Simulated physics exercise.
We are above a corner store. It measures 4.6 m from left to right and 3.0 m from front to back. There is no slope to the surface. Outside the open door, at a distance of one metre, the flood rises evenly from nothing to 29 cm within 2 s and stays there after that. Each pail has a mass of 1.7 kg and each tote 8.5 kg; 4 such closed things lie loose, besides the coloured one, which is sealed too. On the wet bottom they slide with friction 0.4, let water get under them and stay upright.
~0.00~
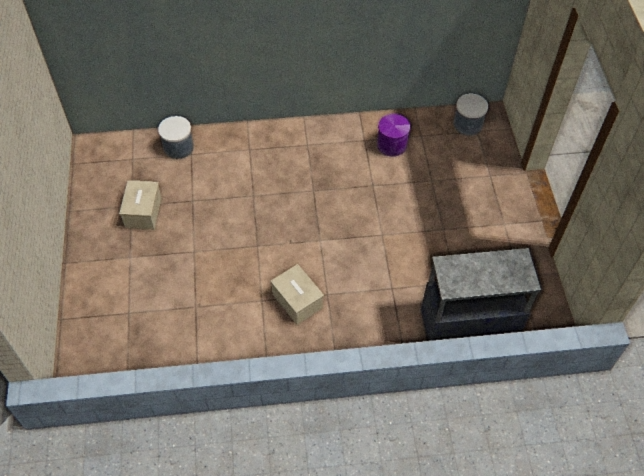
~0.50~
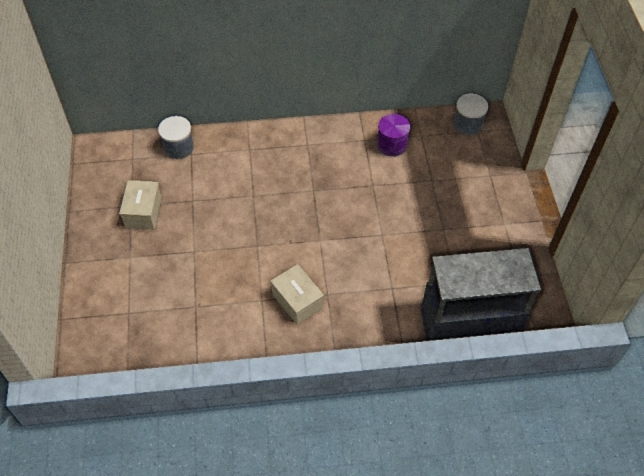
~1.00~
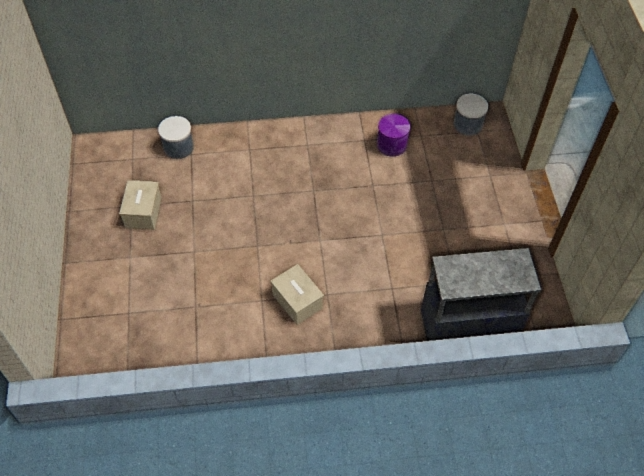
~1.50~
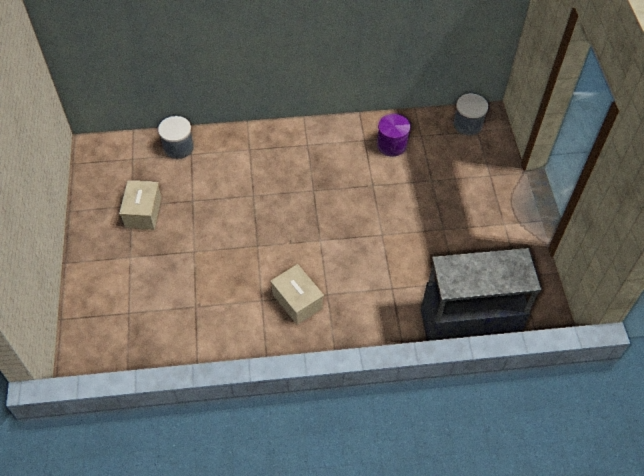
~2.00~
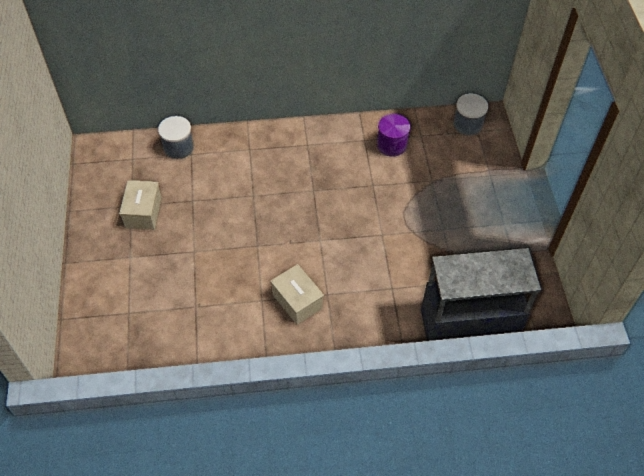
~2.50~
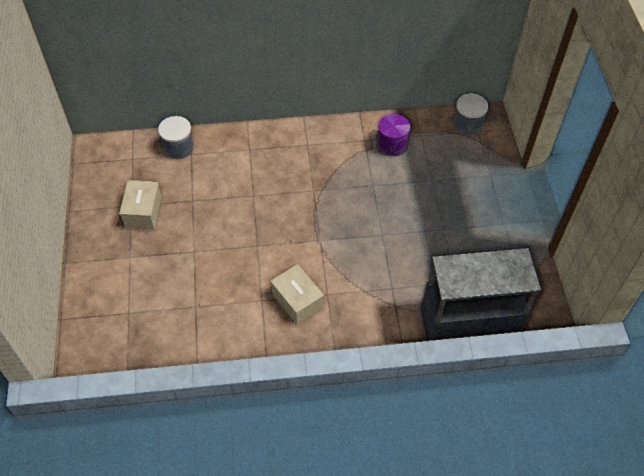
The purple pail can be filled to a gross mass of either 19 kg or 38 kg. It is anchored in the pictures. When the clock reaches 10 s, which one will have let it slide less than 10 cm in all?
Watching this, the lighter ballast does the job.
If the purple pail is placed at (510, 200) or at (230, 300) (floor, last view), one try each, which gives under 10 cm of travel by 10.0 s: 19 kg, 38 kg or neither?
No load; any load.
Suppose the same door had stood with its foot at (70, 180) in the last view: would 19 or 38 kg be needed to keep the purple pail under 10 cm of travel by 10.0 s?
The big mass is needed.
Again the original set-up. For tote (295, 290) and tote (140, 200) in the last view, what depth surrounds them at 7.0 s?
I'd estimate 17 cm for the first and 16 cm for the second.
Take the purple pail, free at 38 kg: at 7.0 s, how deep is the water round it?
Around 7 cm.
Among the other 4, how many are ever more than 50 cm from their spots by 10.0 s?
3 in all.
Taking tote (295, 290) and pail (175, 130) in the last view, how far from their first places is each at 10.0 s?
Respectively 200 and 120 cm.
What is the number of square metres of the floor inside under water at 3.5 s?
9.5 m2.
After 3.5 s the purple pail would be 0 cm from its start with 19 kg and 0 cm from its start with 38 kg; 6 cm of water round it then.
After 4.5 s the purple pail would be 0 cm from its start with 19 kg and 0 cm from its start with 38 kg; 6 cm of water round it then.
After 7.0 s the purple pail would be 0 cm from its start with 19 kg and 0 cm from its start with 38 kg; 7 cm of water round it then.
After 10.0 s the purple pail would be 0 cm from its start with 19 kg and 0 cm from its start with 38 kg; 15 cm of water round it then.
